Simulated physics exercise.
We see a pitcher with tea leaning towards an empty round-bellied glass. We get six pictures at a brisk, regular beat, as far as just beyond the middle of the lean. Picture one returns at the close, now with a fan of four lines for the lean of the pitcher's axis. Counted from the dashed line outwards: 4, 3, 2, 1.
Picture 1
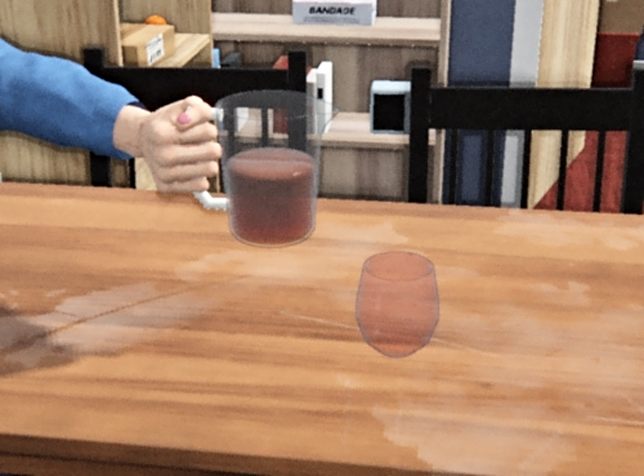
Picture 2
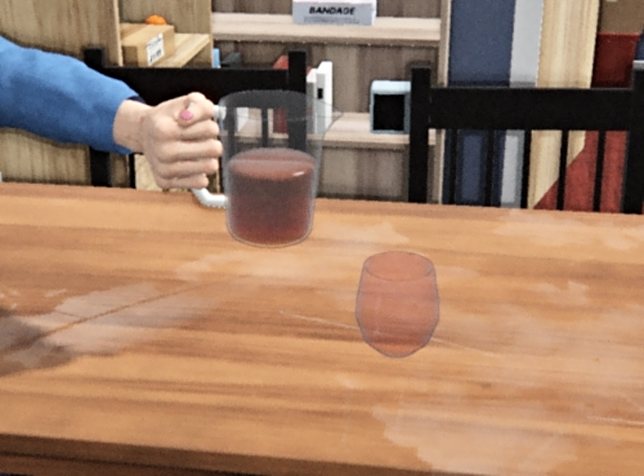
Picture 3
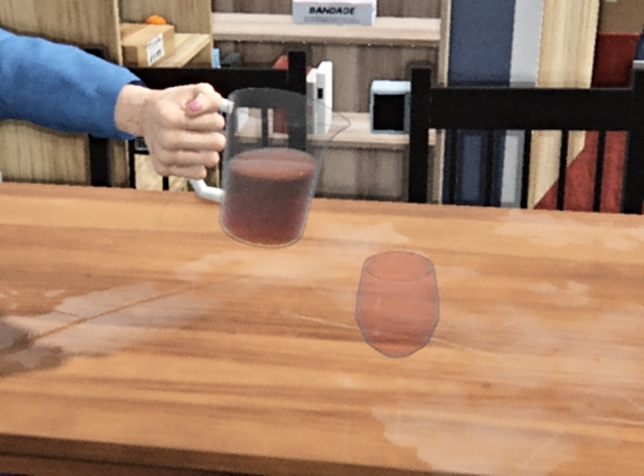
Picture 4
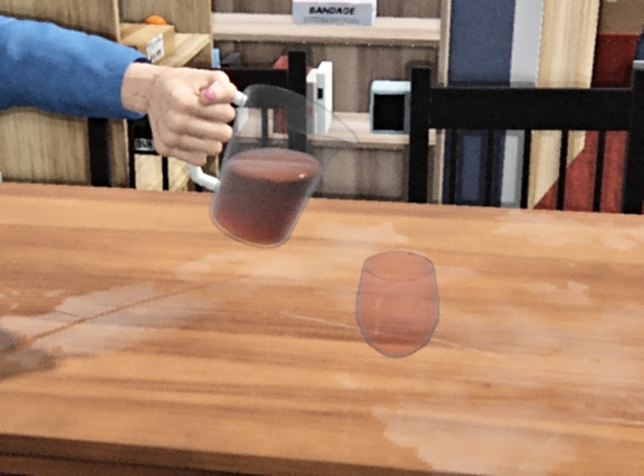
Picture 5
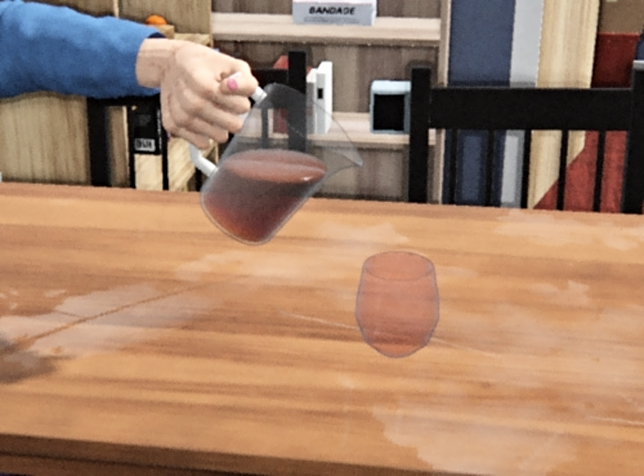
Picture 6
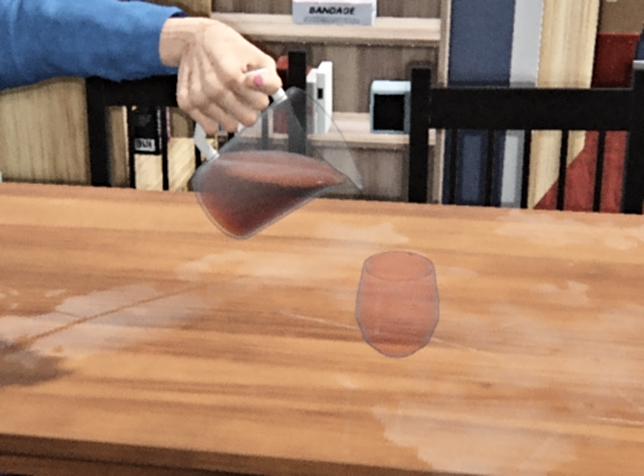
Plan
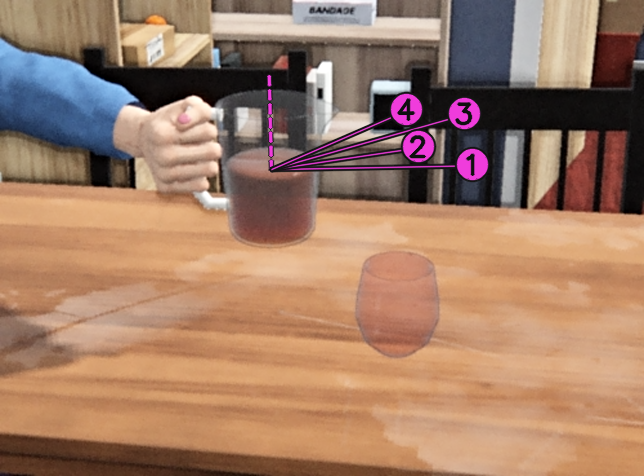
To begin with, a hand in a blue sleeve holds a clear pitcher of dark reddish tea upright above a wooden table, left of a round-bellied glass. The hand then tilts the pitcher rightward, slightly at first and then steeply, and the tea slides up to the lip while the glass stays still.
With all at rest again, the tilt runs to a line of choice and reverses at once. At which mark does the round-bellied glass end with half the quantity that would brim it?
Take 3.
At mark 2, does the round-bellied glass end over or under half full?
Over.
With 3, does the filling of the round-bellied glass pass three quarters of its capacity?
No.
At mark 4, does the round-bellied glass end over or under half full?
Under half.
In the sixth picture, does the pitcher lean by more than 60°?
No.
On the marked copy, 1 at (455, 166); 2 at (402, 150); 3 at (448, 119); 4 at (391, 117).
With 1, the round-bellied glass ends with about 87 % of what it can hold; 4 % of the tea is spilt.
With 2, the round-bellied glass ends with about 72 % of what it can hold.
With 3, the round-bellied glass ends with about 51 % of what it can hold.
With 4, the round-bellied glass ends with about 30 % of what it can hold.
